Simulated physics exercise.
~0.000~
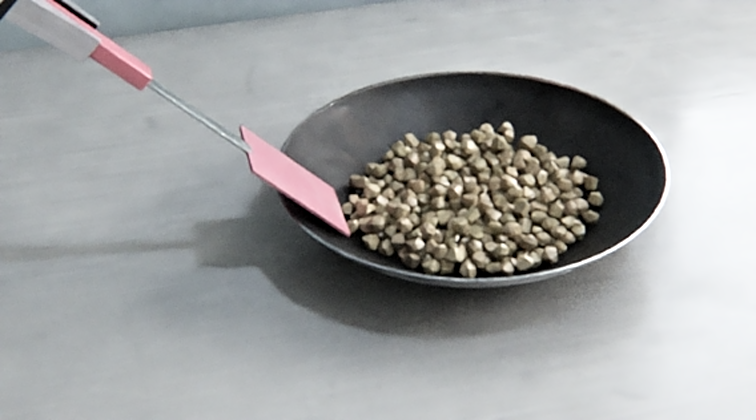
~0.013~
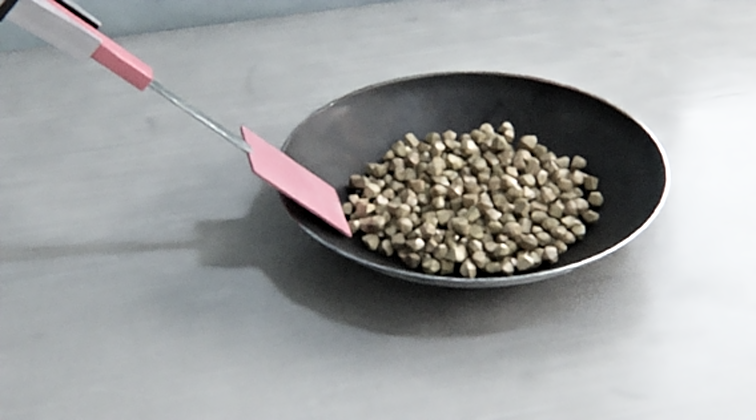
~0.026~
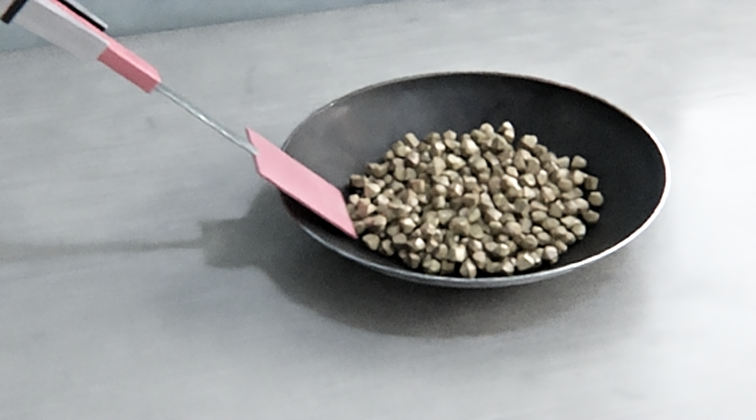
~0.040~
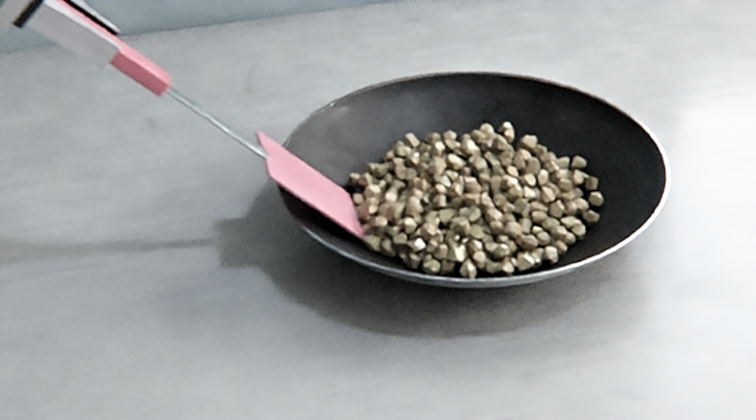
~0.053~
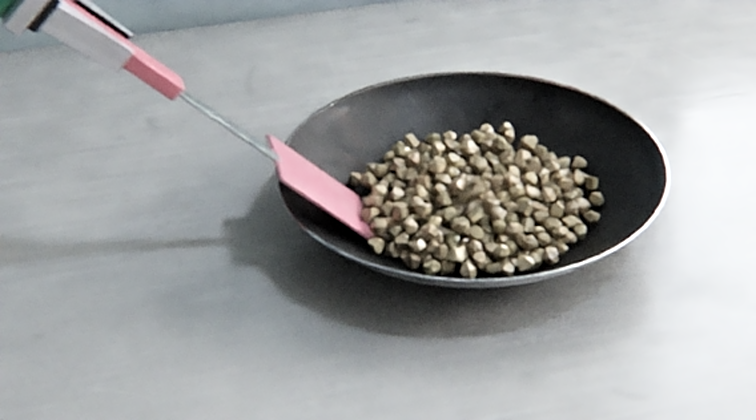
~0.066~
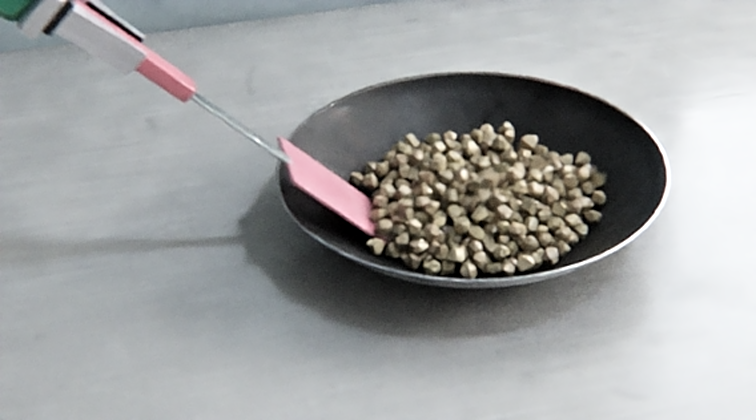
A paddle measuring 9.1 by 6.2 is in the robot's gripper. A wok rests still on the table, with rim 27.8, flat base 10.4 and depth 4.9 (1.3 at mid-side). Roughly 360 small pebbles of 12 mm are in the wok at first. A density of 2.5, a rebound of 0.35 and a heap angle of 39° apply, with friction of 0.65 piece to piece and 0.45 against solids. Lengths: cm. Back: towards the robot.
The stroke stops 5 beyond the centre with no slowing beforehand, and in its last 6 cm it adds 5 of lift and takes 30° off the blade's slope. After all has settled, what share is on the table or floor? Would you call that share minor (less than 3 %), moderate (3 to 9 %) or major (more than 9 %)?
I would call it minor.
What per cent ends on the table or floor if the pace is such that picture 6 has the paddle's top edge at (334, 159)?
Share: Roughly 10 %.
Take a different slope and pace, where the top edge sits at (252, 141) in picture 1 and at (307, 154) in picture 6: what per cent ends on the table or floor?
Around 5 per cent finishes on the table or floor.
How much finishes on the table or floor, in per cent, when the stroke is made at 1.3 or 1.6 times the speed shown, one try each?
Some 0 per cent, then some 5 per cent, on the table or floor.
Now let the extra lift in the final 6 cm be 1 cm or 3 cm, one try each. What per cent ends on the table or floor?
First try around 0 percent, second try around 0 percent.
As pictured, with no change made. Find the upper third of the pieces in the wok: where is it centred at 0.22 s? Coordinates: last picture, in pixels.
I'd put it close to (569, 163).
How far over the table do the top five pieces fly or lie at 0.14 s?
Around 5 cm above the table.
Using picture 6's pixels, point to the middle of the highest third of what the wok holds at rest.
Roughly (582, 165).
By 0.14 s, sloping 46°, highest piece 6 above the table; 363 in the wok.
By 0.22 s, sloping 33°, highest piece 6 above the table; 362 in the wok, 1 on the blade or in flight.
By 0.46 s, sloping 16°, highest piece 6 above the table; 362 in the wok, 1 on the table or floor.
By 1.51 s, sloping 16°, highest piece 6 above the table; 362 in the wok, 1 on the table or floor.
Final count, 362 in the wok, 1 on the table or floor. That is 0 % on the table or floor.
